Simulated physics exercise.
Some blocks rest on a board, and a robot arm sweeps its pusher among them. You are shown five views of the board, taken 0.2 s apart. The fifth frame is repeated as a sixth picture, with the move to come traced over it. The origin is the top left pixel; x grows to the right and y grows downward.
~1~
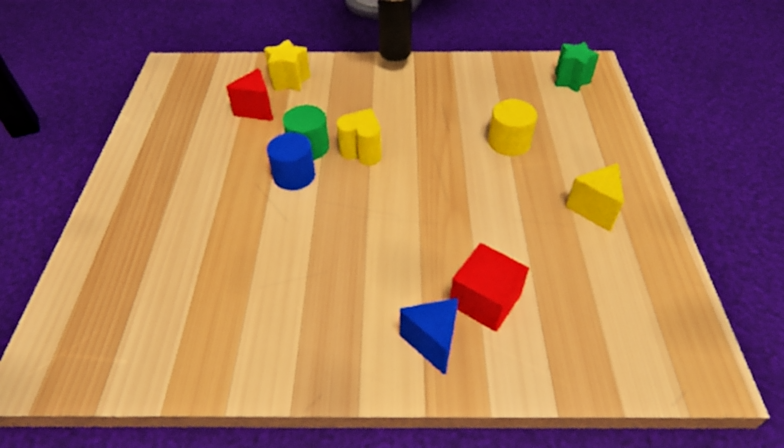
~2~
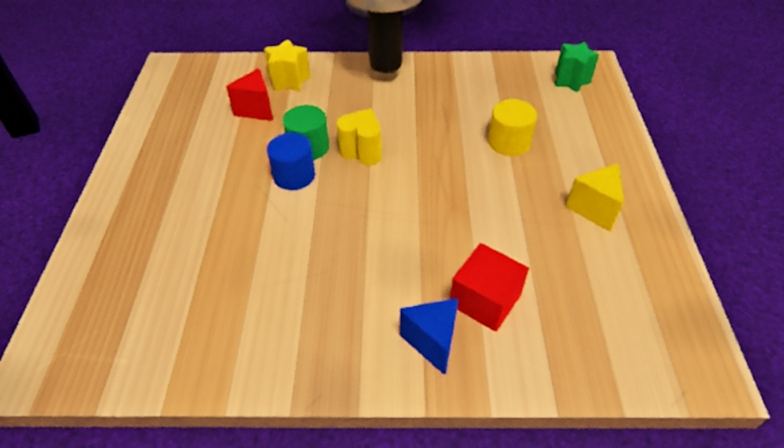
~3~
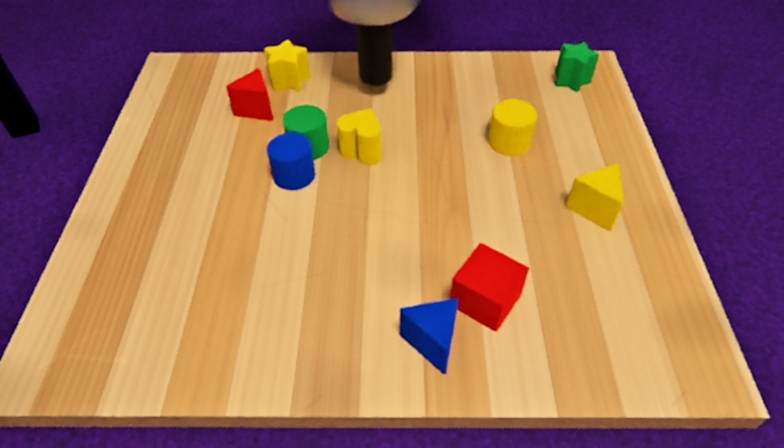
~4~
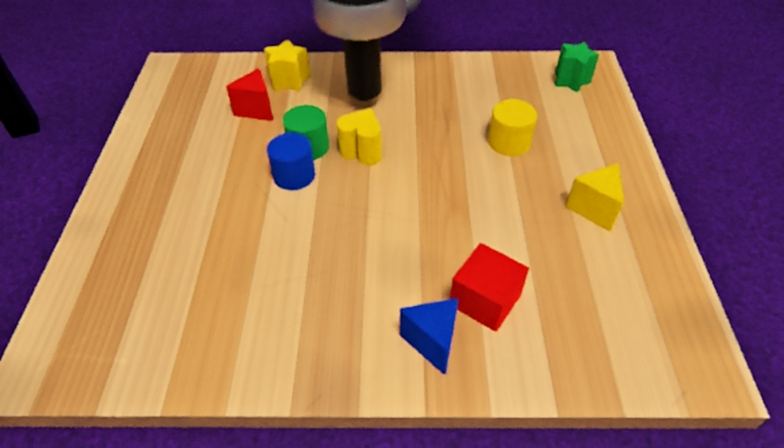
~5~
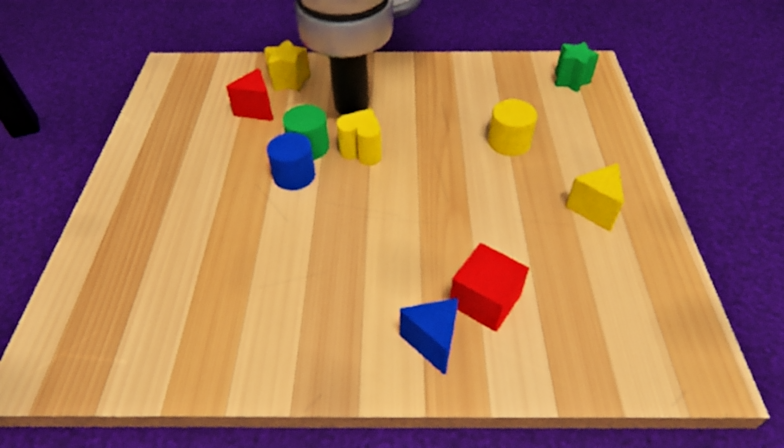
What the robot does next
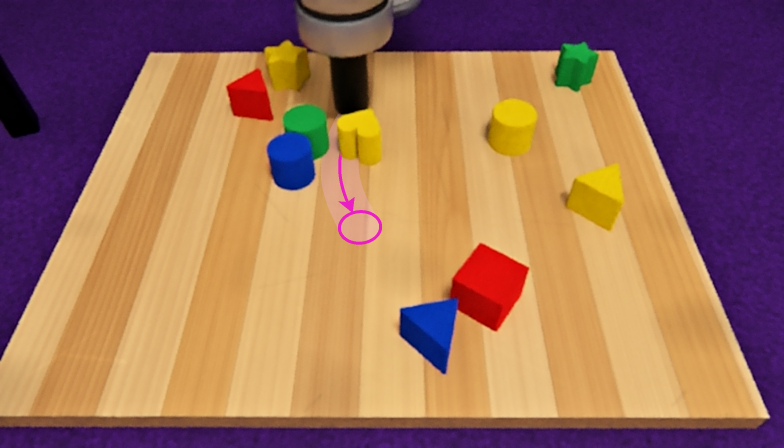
A robot arm's dark pusher moves from the top edge of a wooden board down and slightly left, nearing the yellow heart-shaped block beside the green and blue cylinders, while all the coloured blocks stay still.
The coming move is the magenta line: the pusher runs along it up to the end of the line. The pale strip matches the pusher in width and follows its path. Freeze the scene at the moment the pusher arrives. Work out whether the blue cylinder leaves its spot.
It does get moved.
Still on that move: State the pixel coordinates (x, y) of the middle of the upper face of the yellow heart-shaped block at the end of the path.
The top centre is at (379, 156).
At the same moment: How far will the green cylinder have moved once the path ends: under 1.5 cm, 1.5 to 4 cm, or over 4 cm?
Shift of under 1.5 cm.
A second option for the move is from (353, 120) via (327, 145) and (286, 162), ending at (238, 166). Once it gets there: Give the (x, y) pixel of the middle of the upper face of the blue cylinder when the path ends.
Around (264, 164).
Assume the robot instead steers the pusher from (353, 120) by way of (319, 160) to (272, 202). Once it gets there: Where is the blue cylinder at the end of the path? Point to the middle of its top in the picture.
Final place: (222, 189).
The line goes from (353, 120) over (341, 152) and (343, 188) to (360, 227).
The first path, step by step. One third of the way, pusher (340, 139); blue cylinder (280, 152); green cylinder (297, 123); yellow heart-shaped block (365, 139), turned 40° anticlockwise.
Two thirds of the way, pusher (342, 177); blue cylinder (280, 152); green cylinder (296, 123); yellow heart-shaped block (378, 155), turned 80° anticlockwise.
At the end, pusher (359, 215); blue cylinder (280, 152); green cylinder (296, 123); yellow heart-shaped block (379, 156), turned 85° anticlockwise.
